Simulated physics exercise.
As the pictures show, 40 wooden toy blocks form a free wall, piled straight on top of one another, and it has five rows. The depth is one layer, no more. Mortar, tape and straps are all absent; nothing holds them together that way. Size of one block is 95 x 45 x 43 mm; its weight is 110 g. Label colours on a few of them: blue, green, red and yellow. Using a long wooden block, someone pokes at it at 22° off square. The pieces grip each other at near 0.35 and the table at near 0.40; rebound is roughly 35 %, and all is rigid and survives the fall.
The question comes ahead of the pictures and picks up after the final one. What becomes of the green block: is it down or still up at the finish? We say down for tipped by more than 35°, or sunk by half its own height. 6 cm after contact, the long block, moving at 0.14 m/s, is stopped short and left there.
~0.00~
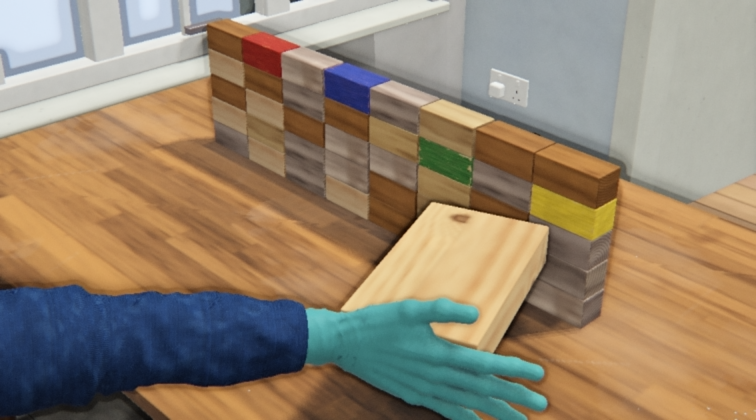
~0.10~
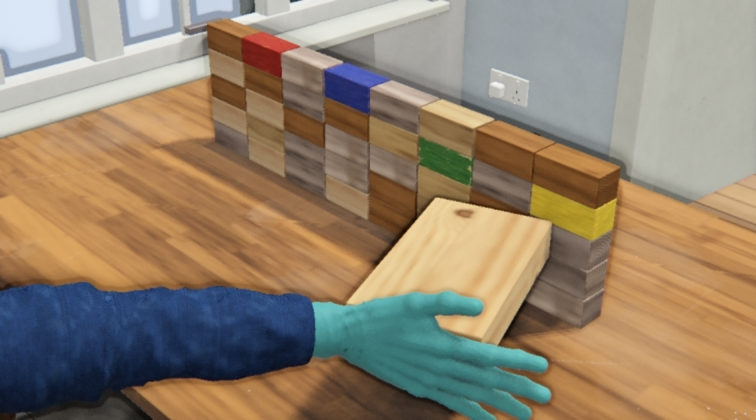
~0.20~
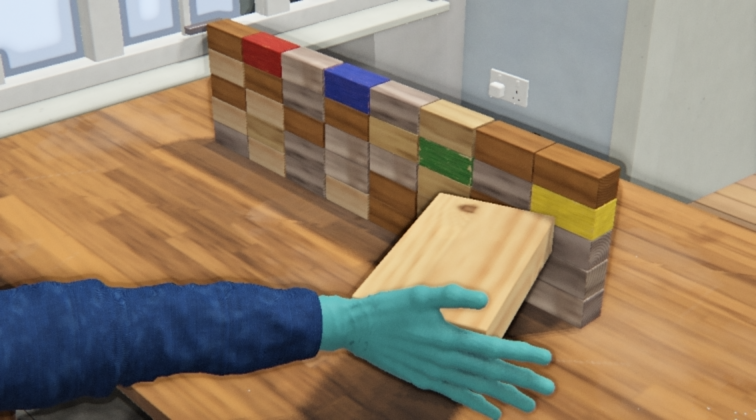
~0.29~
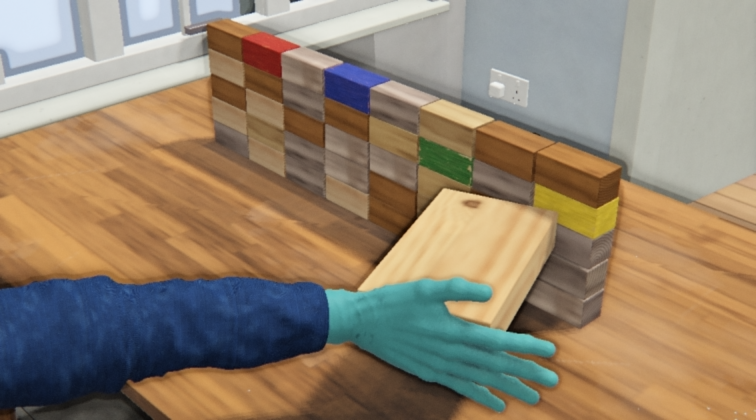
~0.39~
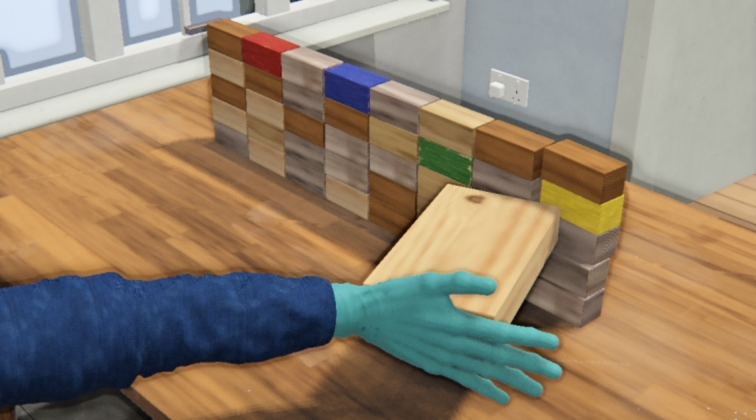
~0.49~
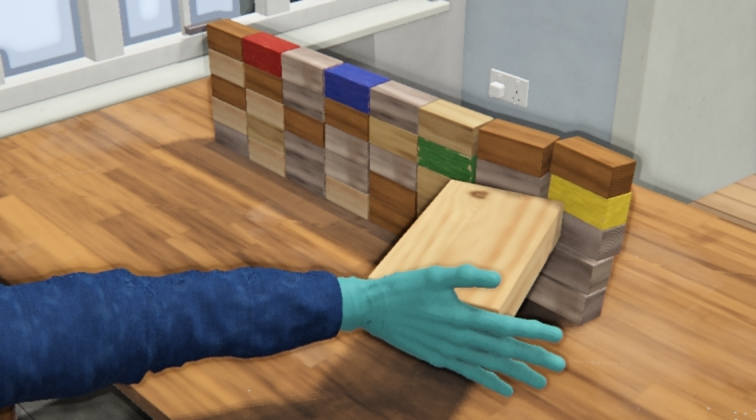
It is still up.
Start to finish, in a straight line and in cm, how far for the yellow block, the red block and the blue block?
The yellow one ends 24 cm from its start, the red one 0 cm and the blue one 0 cm.
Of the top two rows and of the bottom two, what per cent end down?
20 % and 10 %.
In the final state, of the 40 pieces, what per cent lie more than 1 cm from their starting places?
Fraction: 20 %.
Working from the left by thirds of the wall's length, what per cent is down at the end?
Left 0 %, middle 0 %, right 50 %.
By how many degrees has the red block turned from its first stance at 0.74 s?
Measured against how it began, the tilt is near 0 degrees.
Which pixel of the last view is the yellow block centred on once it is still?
It comes to rest around (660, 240) in the last view.
By 0.60 s, none of the 40 blocks down, 8 disturbed; green block unmoved; yellow block tilted 15°.
By 0.74 s, 5 of the 40 blocks down; green block moved 8 mm; yellow block tilted 40°, 33 mm lower.
By 0.86 s, 8 of the 40 blocks down; green block moved 7 mm; yellow block on its side.
When it is over (1.8 s), 8 of the 40 blocks down; green block moved 7 mm; yellow block on its side; red block unmoved. In pixels of the last frame, middles, green block near (457, 154), yellow block near (660, 240).
